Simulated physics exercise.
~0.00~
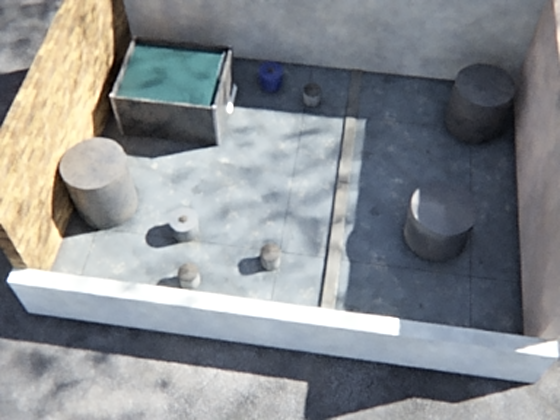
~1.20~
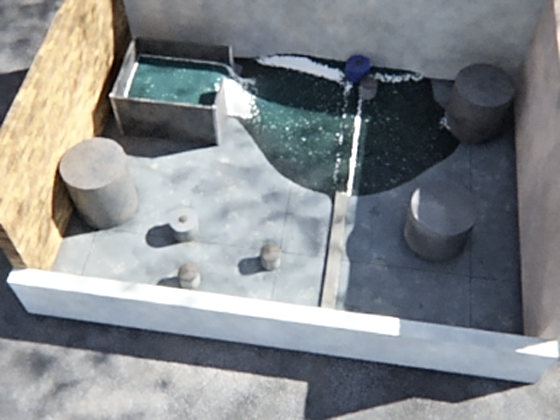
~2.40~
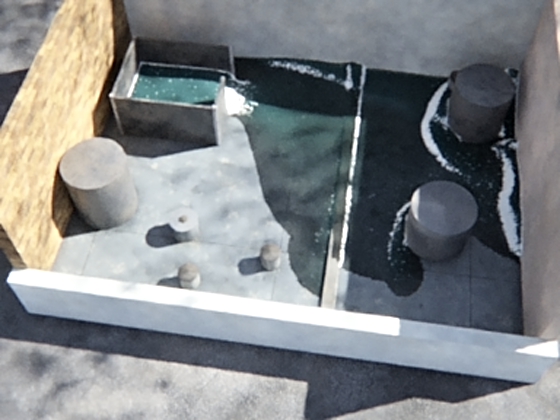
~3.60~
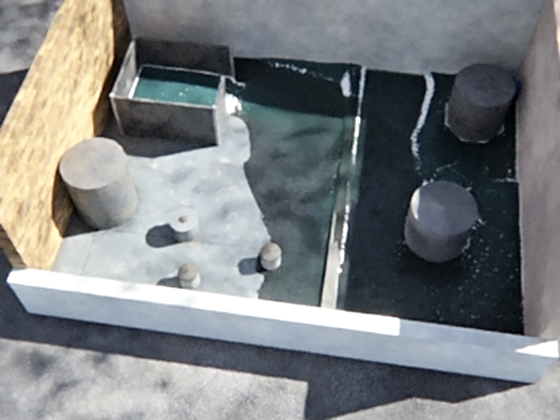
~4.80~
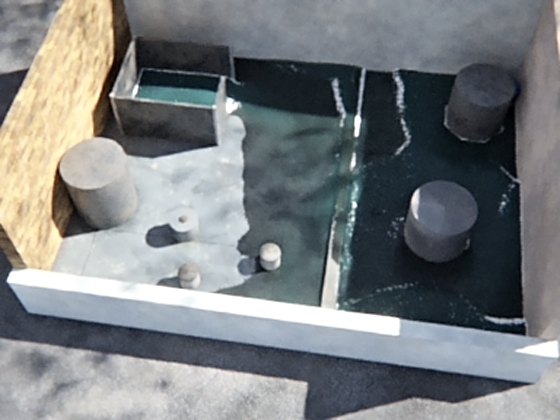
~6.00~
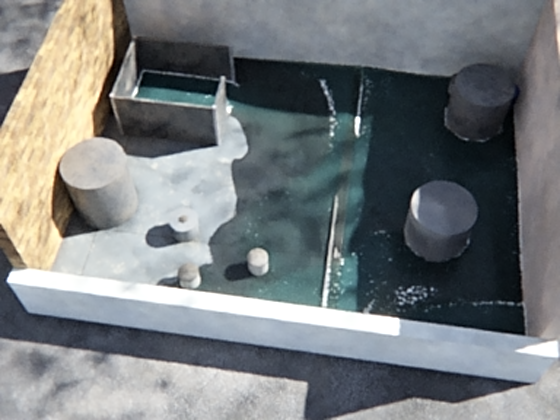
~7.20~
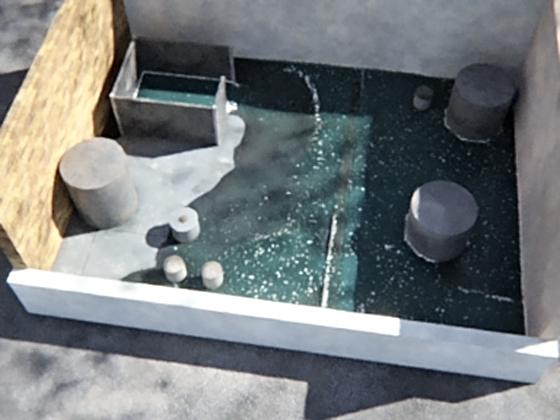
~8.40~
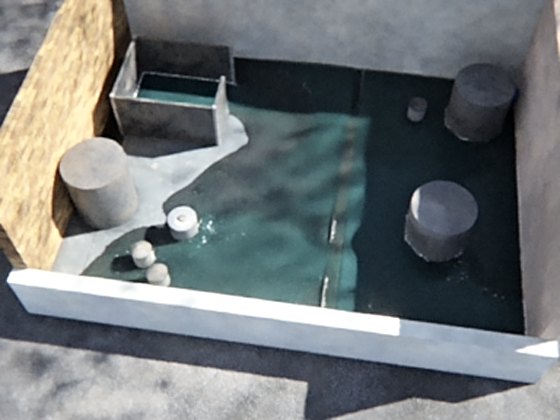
The video shows water bursting from a tank in a walled concrete yard, sweeping a blue tub and a small grey pail toward the right and spreading over the kerb. Small containers near the front later drift left, while the large drums stay put and a patch at left remains dry.
